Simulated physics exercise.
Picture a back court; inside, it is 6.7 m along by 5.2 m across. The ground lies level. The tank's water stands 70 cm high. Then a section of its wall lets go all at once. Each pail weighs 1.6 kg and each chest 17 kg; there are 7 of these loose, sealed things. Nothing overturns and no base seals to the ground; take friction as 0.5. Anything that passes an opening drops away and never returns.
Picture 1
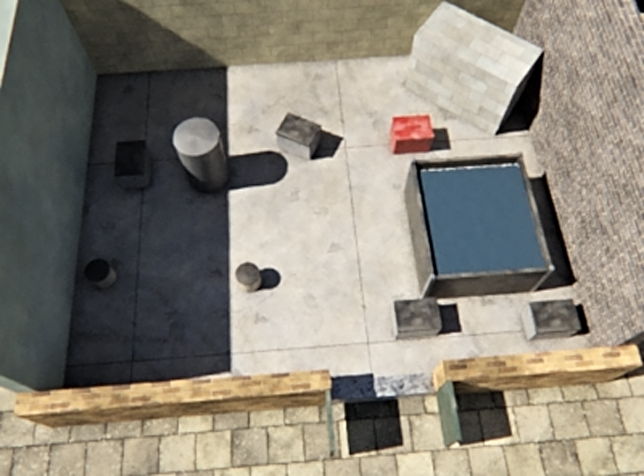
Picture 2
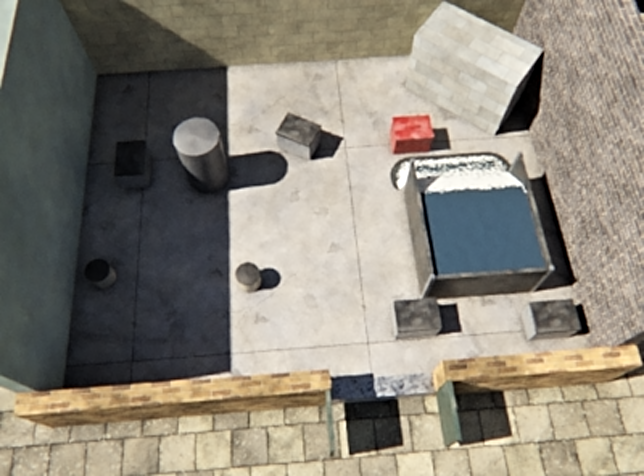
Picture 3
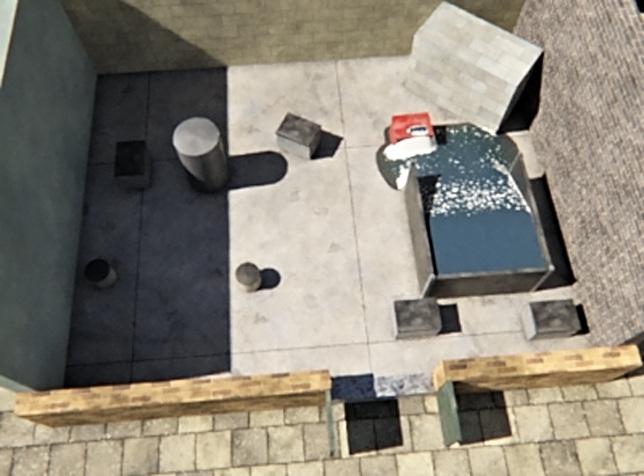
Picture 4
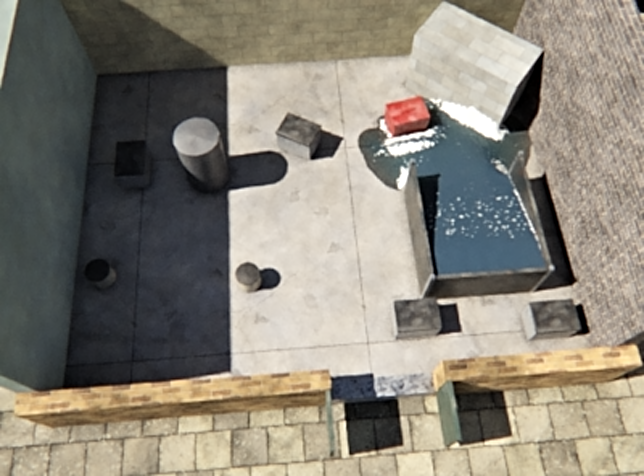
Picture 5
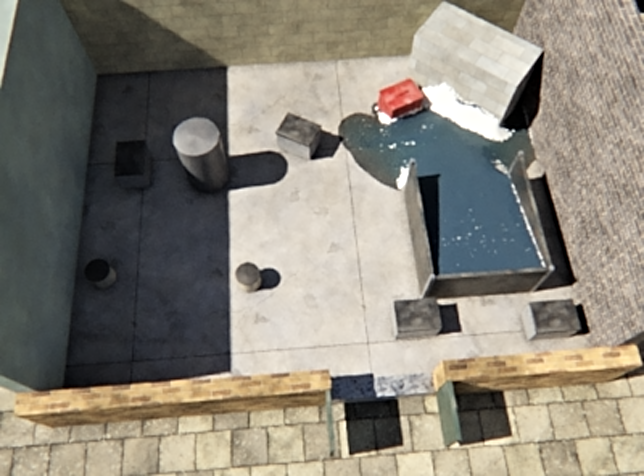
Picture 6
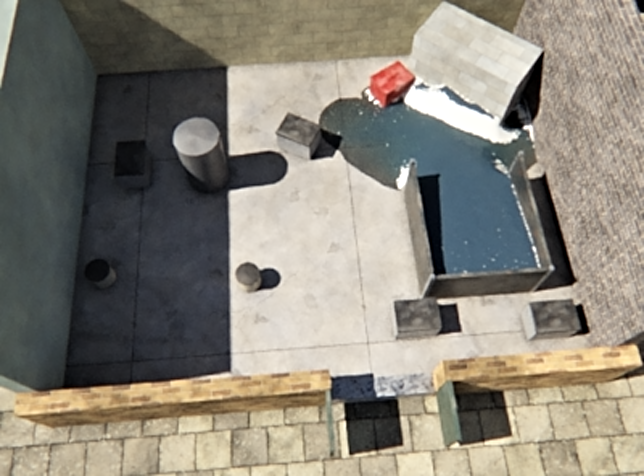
Water poured out of the open back side of a square tank and spread across the paved court, pushing the red chest away toward the back wall while the other objects stayed put.
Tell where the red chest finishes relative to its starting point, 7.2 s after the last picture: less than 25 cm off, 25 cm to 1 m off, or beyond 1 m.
I'm guessing it covers a long distance.
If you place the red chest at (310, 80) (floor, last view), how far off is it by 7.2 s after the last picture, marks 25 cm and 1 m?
I'd say it lands far off.
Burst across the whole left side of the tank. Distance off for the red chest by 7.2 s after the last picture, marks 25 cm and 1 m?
Afterwards the red chest stays almost motionless.
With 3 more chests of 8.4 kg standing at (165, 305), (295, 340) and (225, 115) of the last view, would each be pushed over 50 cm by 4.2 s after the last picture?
In that order: Short of it, less, past it.
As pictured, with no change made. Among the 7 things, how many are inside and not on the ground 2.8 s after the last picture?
At that time the total is 1.
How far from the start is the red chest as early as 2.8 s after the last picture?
Close to 450 cm.
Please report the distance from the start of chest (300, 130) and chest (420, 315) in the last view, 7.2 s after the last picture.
First 30 cm, then 40 cm.
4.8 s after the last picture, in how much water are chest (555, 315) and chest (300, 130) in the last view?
Close to 5 and 4 centimetres.
Then, 0.9 s after the last picture the red chest is near (319, 48), 1.9 m from its start, afloat; 0 of 7 are out; 1 afloat.
Then, 2.8 s after the last picture the red chest is near (100, 129), 4.5 m from its start, afloat; 0 of 7 are out; 1 afloat.
Then, 4.8 s after the last picture the red chest is near (99, 297), 4.9 m from its start, aground; 0 of 7 are out; 1 afloat.
Then, 7.2 s after the last picture the red chest is near (150, 368), 4.8 m from its start, afloat; 0 of 7 are out; 3 afloat.
